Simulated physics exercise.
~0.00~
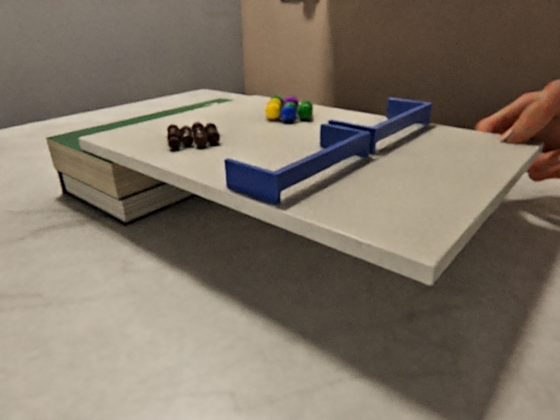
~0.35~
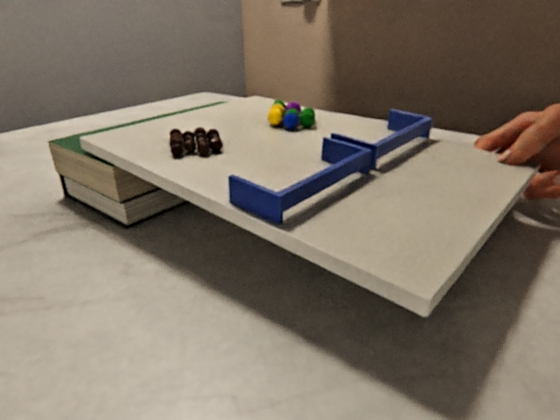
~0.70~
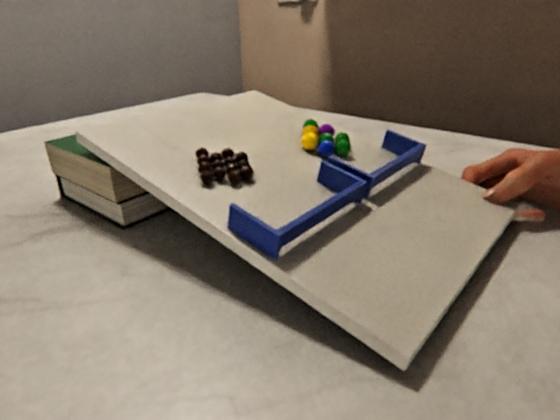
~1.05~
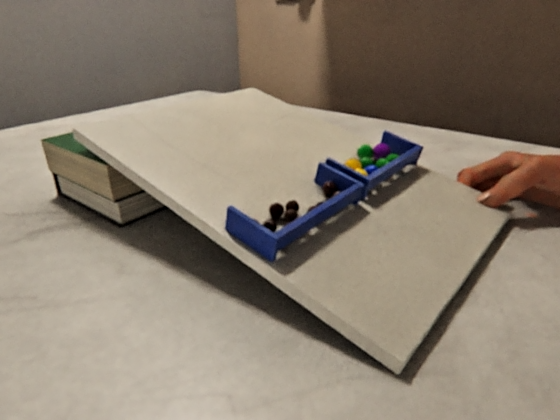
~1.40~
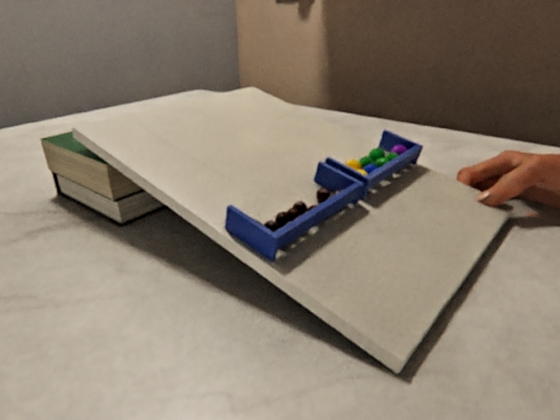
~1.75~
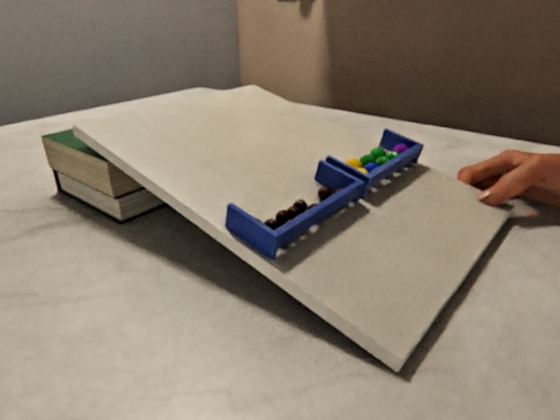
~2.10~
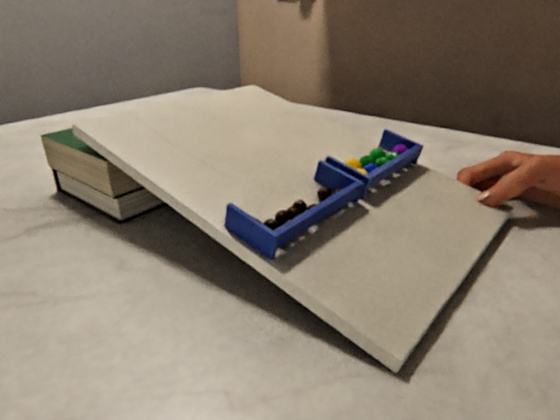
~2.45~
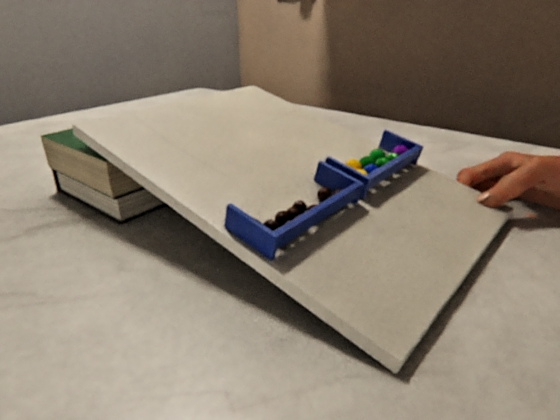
A hand lowering one end of a white board propped on books, dark and colourful beads rolling down and stopping behind blue bars.
